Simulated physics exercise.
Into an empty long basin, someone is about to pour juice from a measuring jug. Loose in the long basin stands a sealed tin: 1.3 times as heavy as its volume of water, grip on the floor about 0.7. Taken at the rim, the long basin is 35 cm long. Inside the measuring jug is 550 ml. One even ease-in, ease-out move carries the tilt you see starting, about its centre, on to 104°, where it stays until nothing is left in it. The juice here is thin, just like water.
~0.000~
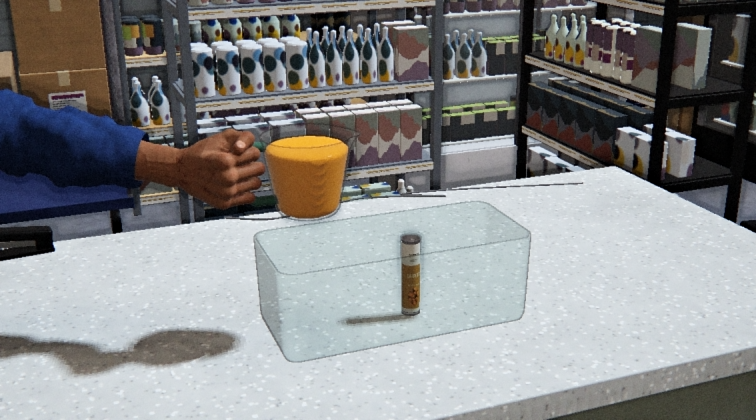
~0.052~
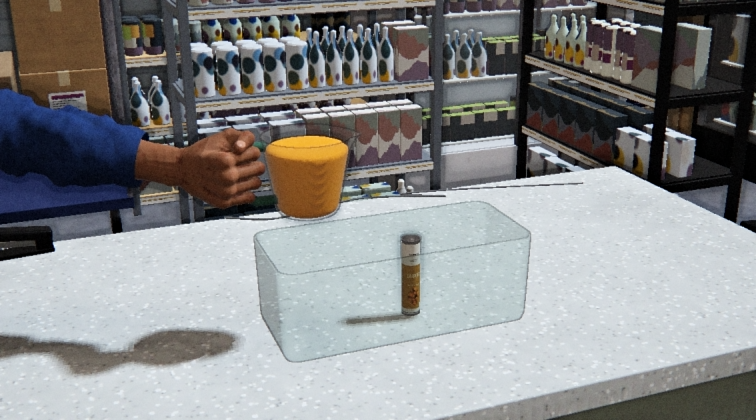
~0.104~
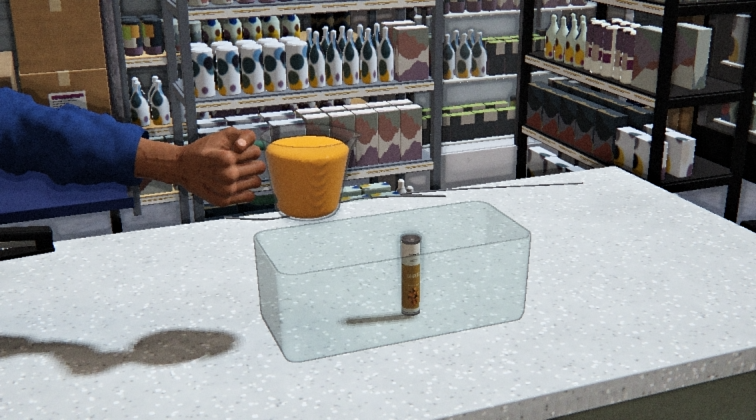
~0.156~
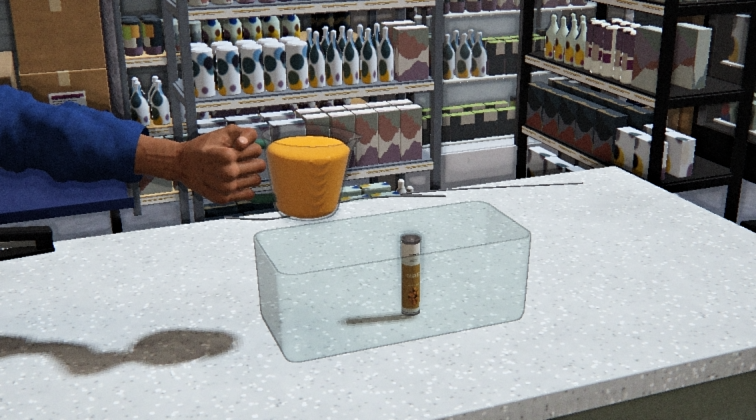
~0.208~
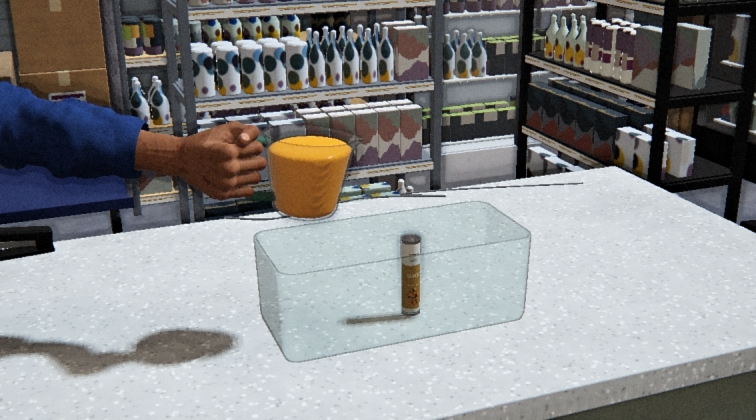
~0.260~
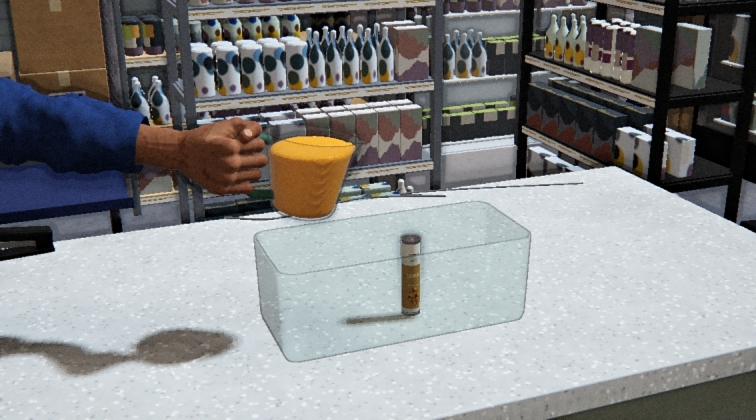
A measuring jug of orange juice tilts slightly to the right above an empty basin.
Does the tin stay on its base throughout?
No - it fails to stay erect.
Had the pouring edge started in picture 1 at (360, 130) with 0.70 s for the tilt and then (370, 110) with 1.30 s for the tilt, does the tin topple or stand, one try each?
Try 1: Tipped over; try 2: Tipped over.
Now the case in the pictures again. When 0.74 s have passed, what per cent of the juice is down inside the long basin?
Near 12 in a hundred.
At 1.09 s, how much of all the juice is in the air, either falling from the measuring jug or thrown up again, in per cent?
Roughly 9 %.
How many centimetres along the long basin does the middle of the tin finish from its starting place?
7.5 cm.
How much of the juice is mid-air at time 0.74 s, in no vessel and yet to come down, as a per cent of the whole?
Estimate: Some 16 % of the total.
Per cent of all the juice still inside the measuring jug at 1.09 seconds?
14 %.
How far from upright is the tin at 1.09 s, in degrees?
I'd say it is close to 25 degrees off upright.
By 0.74 s the tilt is 59° and 71 per cent is still to pour; the tin stands where it began.
By 1.09 s the tilt is 95° and 15 per cent is still to pour; the tin leans 25°.
By 1.45 s the tilt is 104° and 0 per cent is still to pour; the tin lies on its side.
By 1.85 s the tilt is 104° and 0 per cent is still to pour; the tin lies on its side.
At rest the tin lies on its side.
